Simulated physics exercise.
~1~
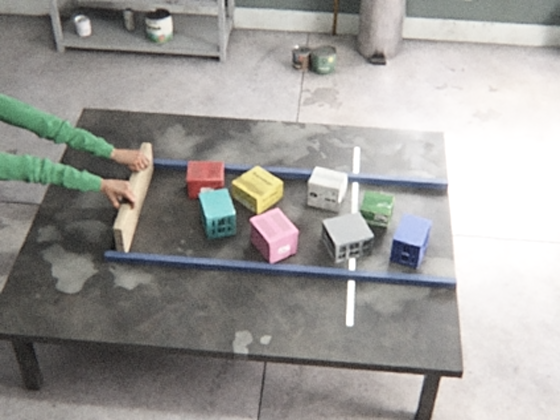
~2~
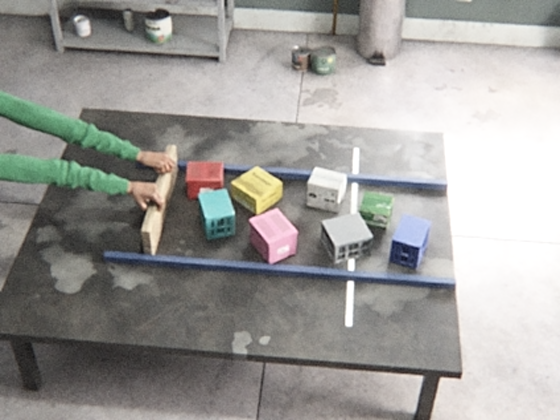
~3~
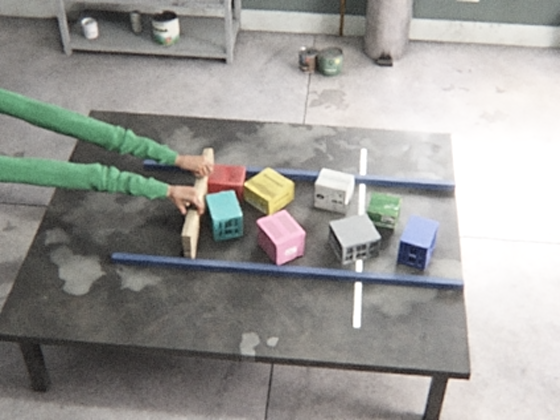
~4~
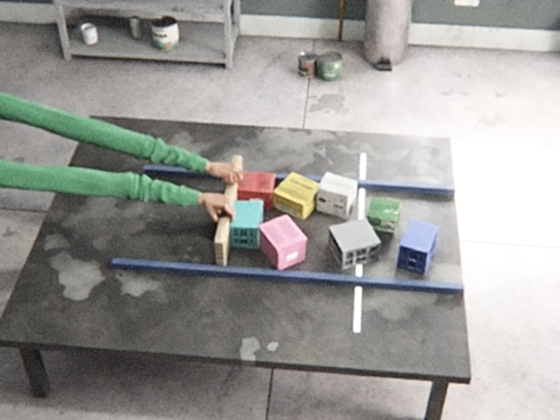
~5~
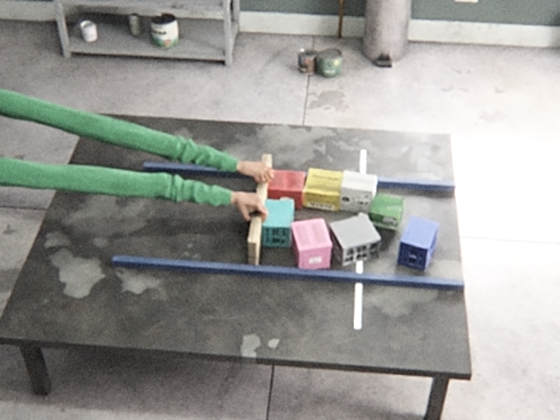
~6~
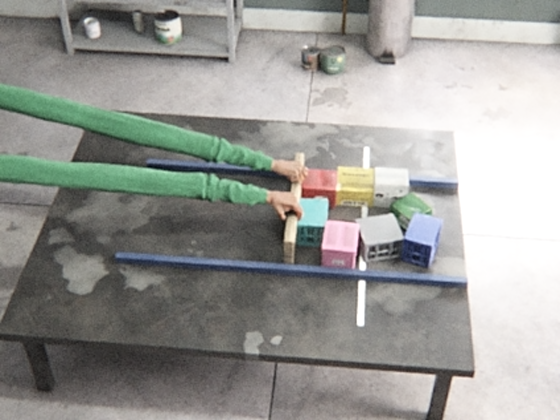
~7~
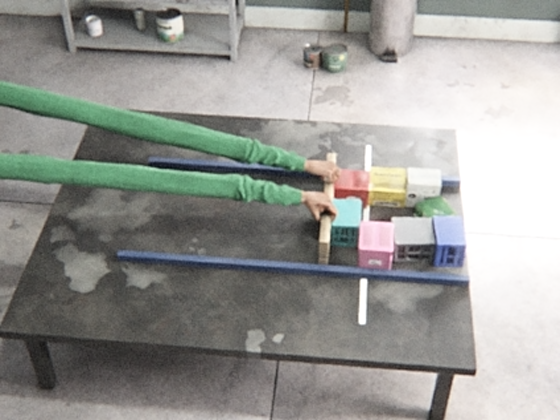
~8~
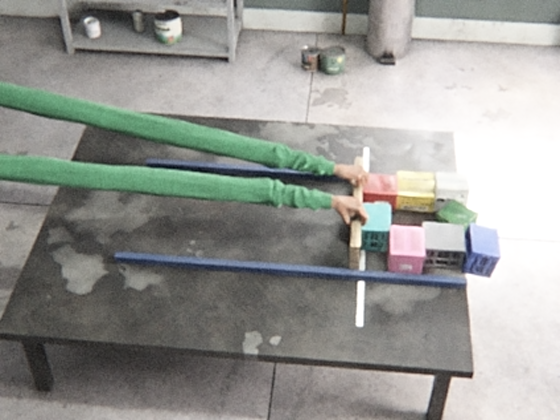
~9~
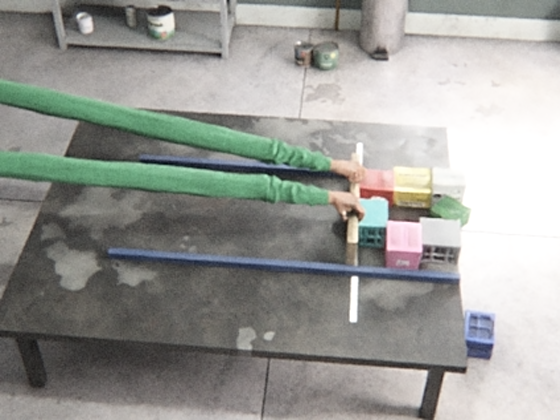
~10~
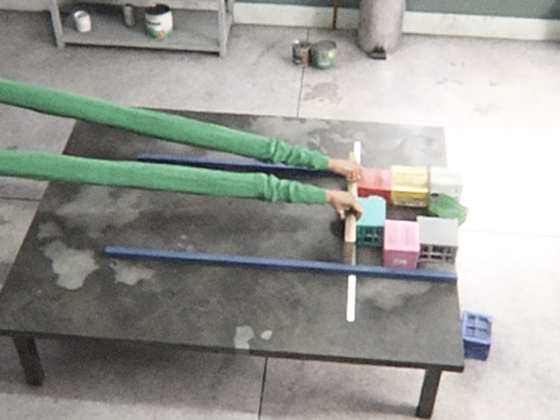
Green-sleeved arms push a plank right, sliding colorful crates until the blue one falls off.
